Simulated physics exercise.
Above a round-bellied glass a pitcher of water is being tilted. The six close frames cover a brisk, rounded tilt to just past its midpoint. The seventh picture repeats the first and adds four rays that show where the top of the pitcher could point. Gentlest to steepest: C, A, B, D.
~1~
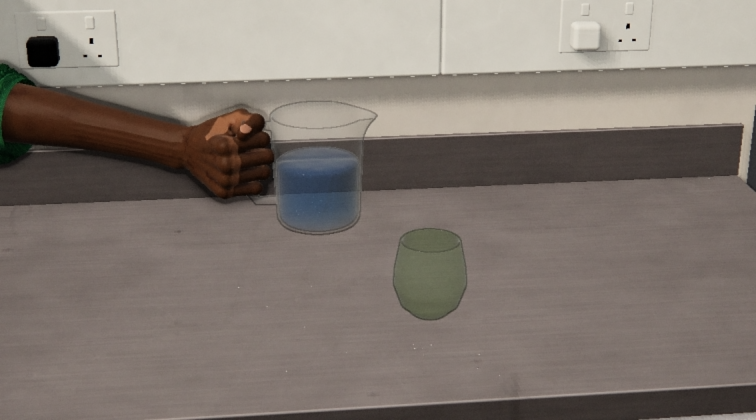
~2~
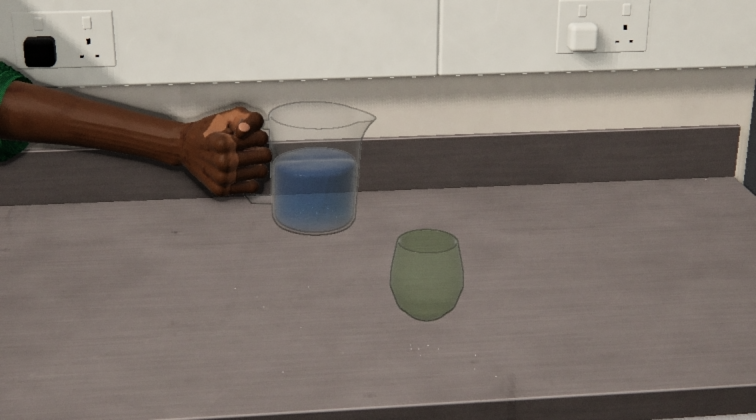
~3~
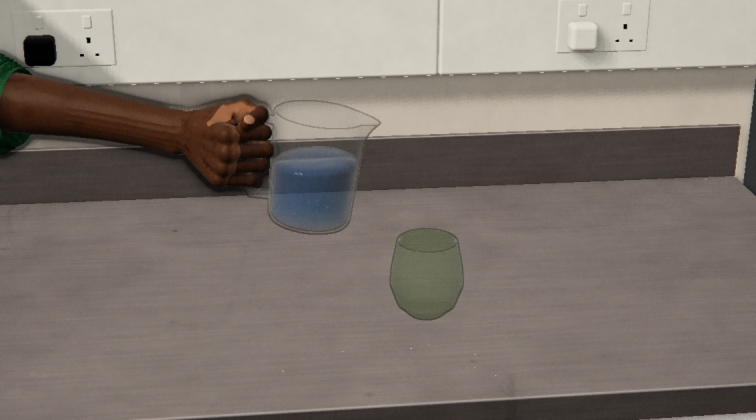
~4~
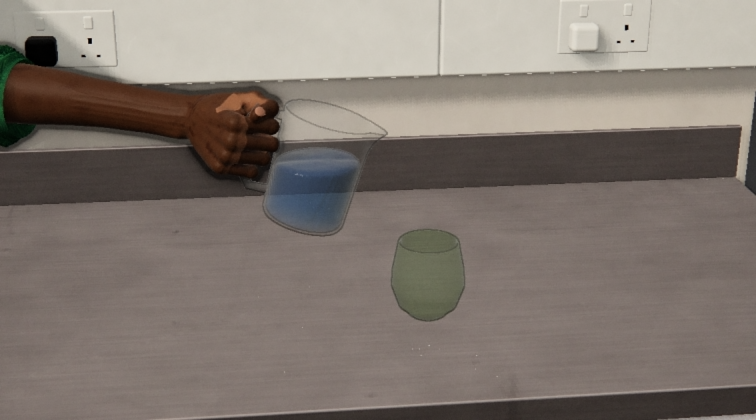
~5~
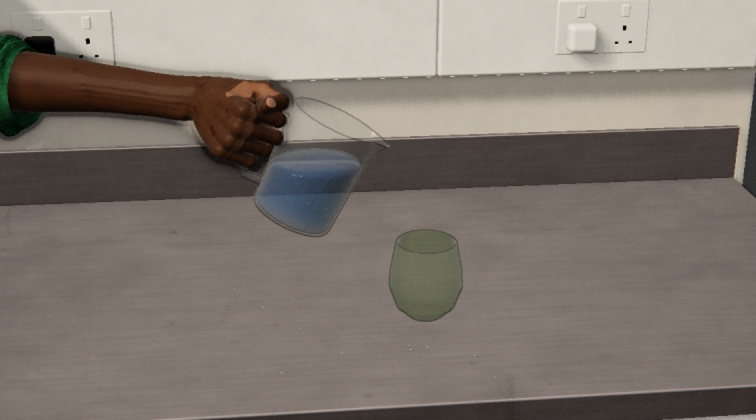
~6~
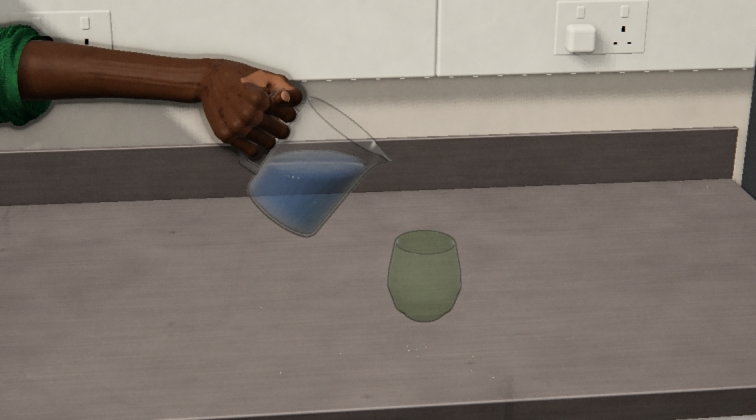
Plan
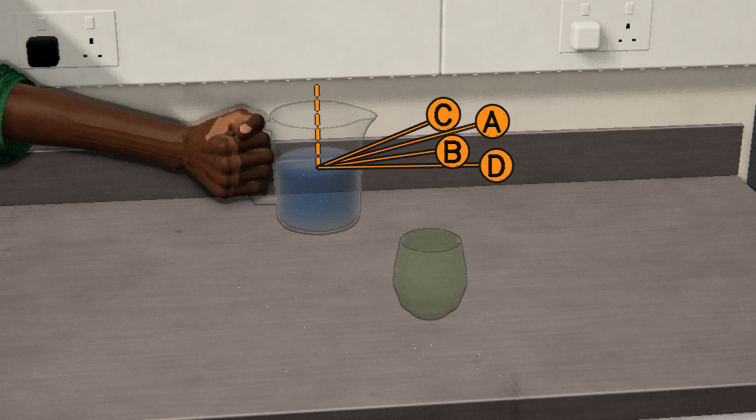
On a grey counter, a hand tilts a pitcher of blue water rightward near a green glass.
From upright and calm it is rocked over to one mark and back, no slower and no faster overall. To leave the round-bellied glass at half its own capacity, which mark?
C is best.
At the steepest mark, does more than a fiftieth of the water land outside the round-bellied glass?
Yes.
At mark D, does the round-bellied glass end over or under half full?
Over.
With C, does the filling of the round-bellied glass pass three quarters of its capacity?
No, less.
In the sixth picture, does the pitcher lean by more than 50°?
No.
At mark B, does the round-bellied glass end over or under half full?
Over.
On the marked copy, A at (475, 125); B at (434, 151); C at (428, 122); D at (479, 164).
With A, the round-bellied glass ends with about 73 % of what it can hold.
With B, the round-bellied glass ends with about 88 % of what it can hold; 5 % of the water is spilt.
With C, the round-bellied glass ends with about 51 % of what it can hold.
With D, the round-bellied glass ends with about 84 % of what it can hold; 20 % of the water is spilt.
